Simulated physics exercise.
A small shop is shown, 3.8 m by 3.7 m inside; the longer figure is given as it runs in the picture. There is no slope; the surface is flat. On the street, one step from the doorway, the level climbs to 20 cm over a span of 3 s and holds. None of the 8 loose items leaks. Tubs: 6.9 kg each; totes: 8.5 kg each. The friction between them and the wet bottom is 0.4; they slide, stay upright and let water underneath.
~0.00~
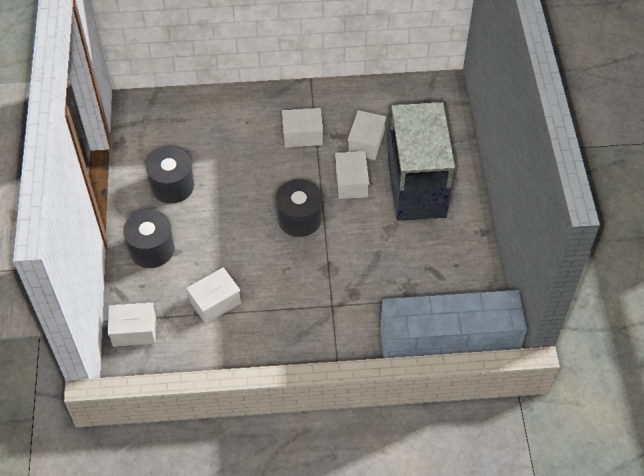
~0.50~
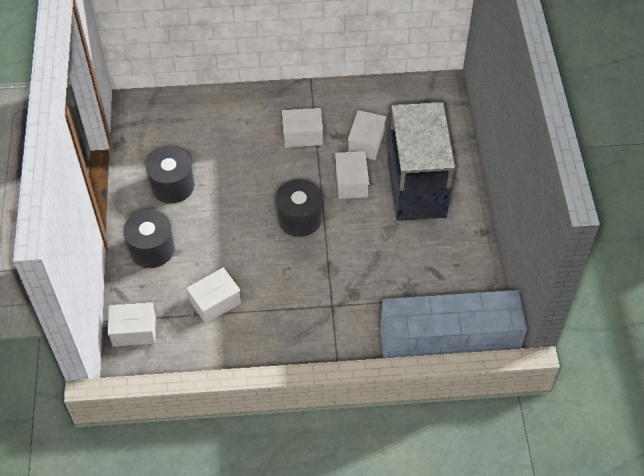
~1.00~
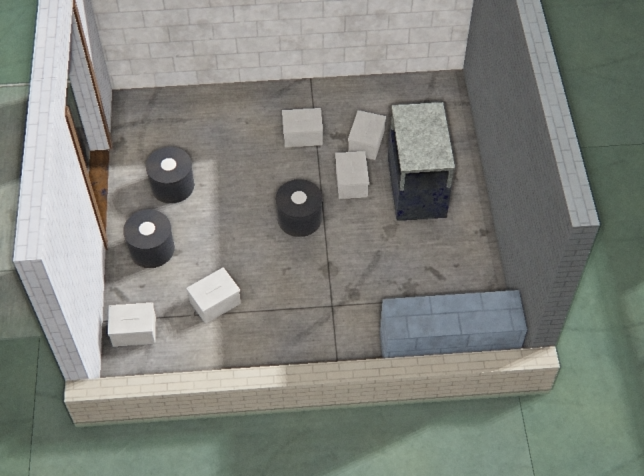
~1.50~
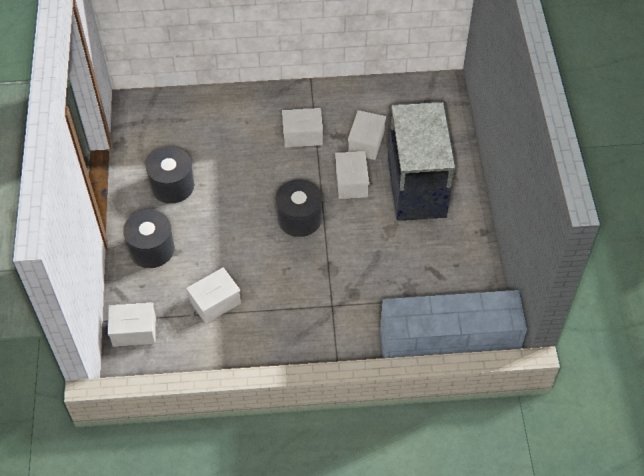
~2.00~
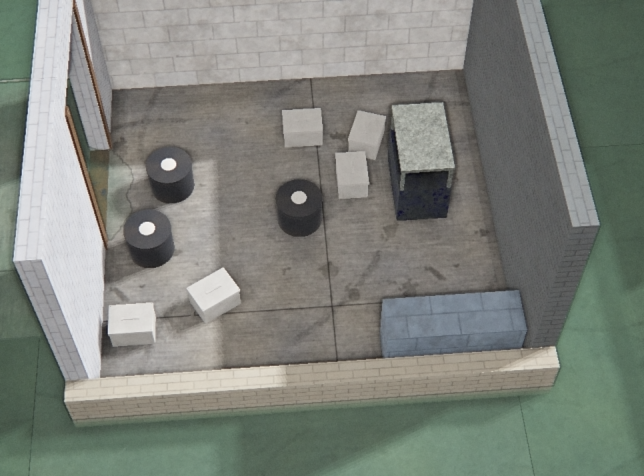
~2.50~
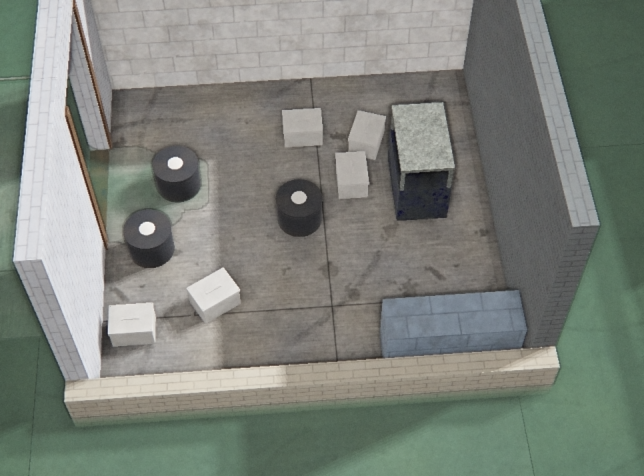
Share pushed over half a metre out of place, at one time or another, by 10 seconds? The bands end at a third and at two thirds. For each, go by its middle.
The moved portion will sit in the middle range.
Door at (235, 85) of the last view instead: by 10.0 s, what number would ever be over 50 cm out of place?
That gives 6 of them.
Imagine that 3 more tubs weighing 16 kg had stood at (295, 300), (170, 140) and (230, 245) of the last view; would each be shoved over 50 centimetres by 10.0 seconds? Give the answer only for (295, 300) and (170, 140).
In turn: Within the mark, within the mark.
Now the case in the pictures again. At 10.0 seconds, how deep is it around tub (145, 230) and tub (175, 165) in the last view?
Roughly 4 and 14 cm.
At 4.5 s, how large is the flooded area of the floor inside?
Roughly 7.5 m2 of it is wet.
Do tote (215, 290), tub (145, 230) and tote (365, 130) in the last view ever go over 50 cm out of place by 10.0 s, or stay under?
Same order as the question: Smaller, smaller, greater.
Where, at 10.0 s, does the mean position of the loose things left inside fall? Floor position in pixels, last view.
Centred roughly on (324, 231).
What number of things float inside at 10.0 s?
At that instant the tally stands at 5.
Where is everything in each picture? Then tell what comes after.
The first picture shows a tub at (169, 165), on the bottom; a tote at (213, 289) rests on the ground; water covers 0.0 m2; 0 of 8 have shifted.
The second picture shows a tub at (169, 165), on the bottom; a tote at (213, 289), on the bottom; water covers 0.0 m2; 0 of 8 have shifted.
The third picture shows a tub at (169, 165) rests on the ground; a tote at (213, 289) rests on the ground; 0.0 m2 under water; 0 of 8 have shifted.
The fourth picture shows a tub at (169, 165), on the bottom; a tote at (213, 289), on the bottom; water covers 0.0 m2; 0 of 8 have shifted.
The fifth picture shows a tub at (169, 165), on the bottom; a tote at (213, 289) rests on the ground; 0.2 m2 under water; 0 of 8 have shifted.
The sixth picture shows a tub at (175, 164) rests on the ground, 7 cm from its start; a tote at (213, 289), on the bottom; 0.6 m2 under water; 1 of 8 have shifted.
After 3.5 s 1 of 8 are over 50 cm from their spots; 0 afloat.
After 4.5 s 2 of 8 are over 50 cm from their spots; 1 afloat.
After 7.0 s 4 of 8 are over 50 cm from their spots; 5 afloat.
After 10.0 s 5 of 8 are over 50 cm from their spots, and 5 have been at some point; 5 afloat.
